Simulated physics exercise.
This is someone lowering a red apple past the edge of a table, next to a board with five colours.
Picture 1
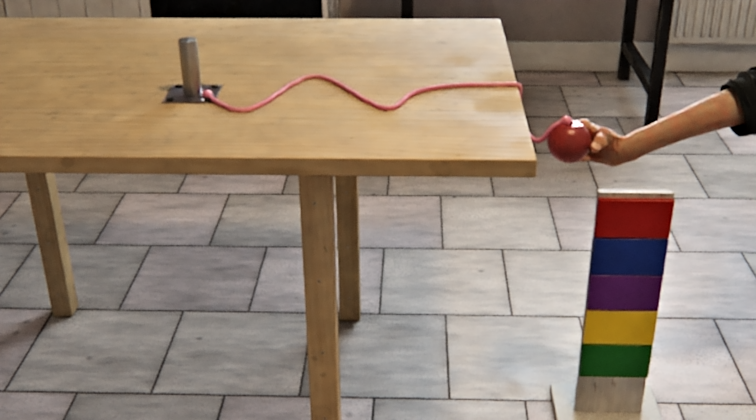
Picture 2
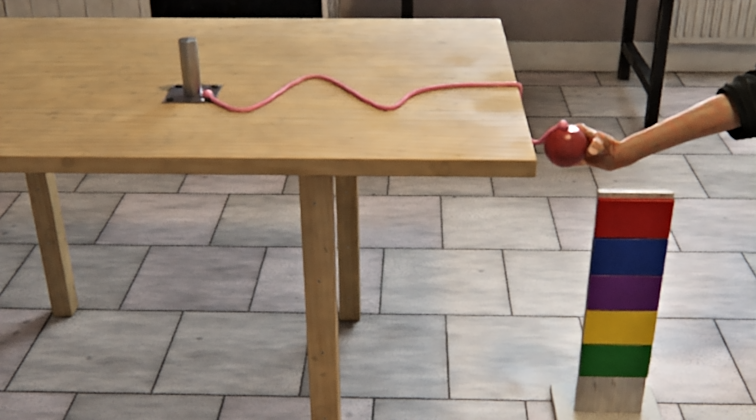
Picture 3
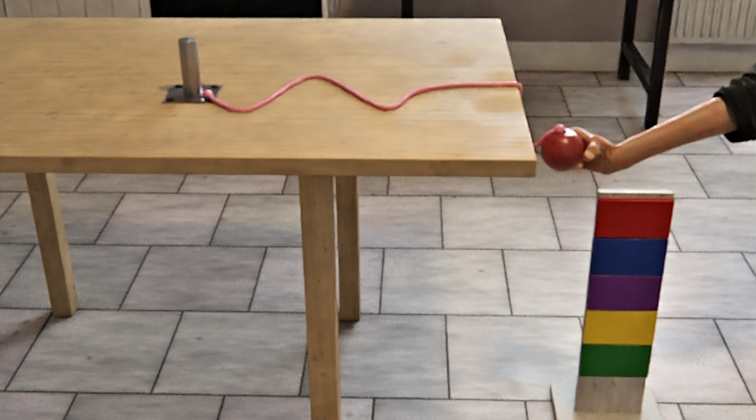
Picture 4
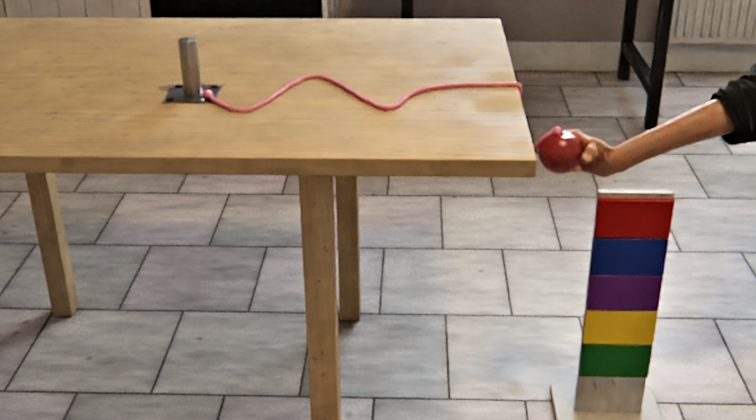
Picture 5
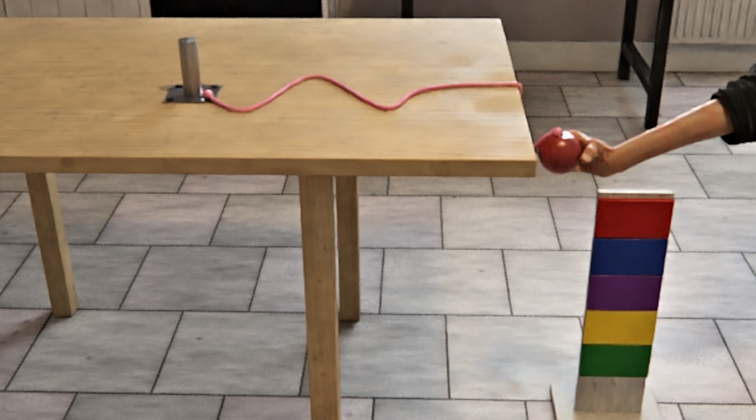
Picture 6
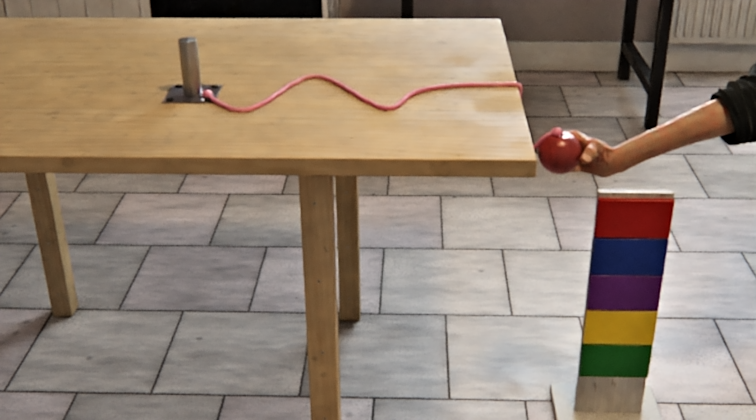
A hand held a red ball beside a wooden table with a wavy pink cord on top, moved it slightly left toward the edge, then kept it nearly still above a colorful striped board.
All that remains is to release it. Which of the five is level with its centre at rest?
Its centre hangs level with the yellow band.
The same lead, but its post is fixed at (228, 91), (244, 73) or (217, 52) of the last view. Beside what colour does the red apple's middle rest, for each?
It would be green; green; yellow.
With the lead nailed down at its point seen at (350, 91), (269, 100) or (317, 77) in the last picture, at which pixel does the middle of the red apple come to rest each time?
Near (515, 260), (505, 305) and (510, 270).
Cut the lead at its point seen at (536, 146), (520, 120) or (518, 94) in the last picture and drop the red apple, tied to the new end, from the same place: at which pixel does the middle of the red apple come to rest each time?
Try by try, around (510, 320), (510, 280) and (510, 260).
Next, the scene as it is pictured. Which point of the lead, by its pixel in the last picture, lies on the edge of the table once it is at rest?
The one at (393, 108).
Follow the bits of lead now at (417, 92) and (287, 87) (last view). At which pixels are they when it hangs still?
The first at (517, 139), the second at (347, 92).
Early on, apple near (524, 311); level with yellow.
Midway, apple near (492, 328); level with yellow.
Finally, apple near (503, 331); level with yellow. Its middle rests at the yellow band.
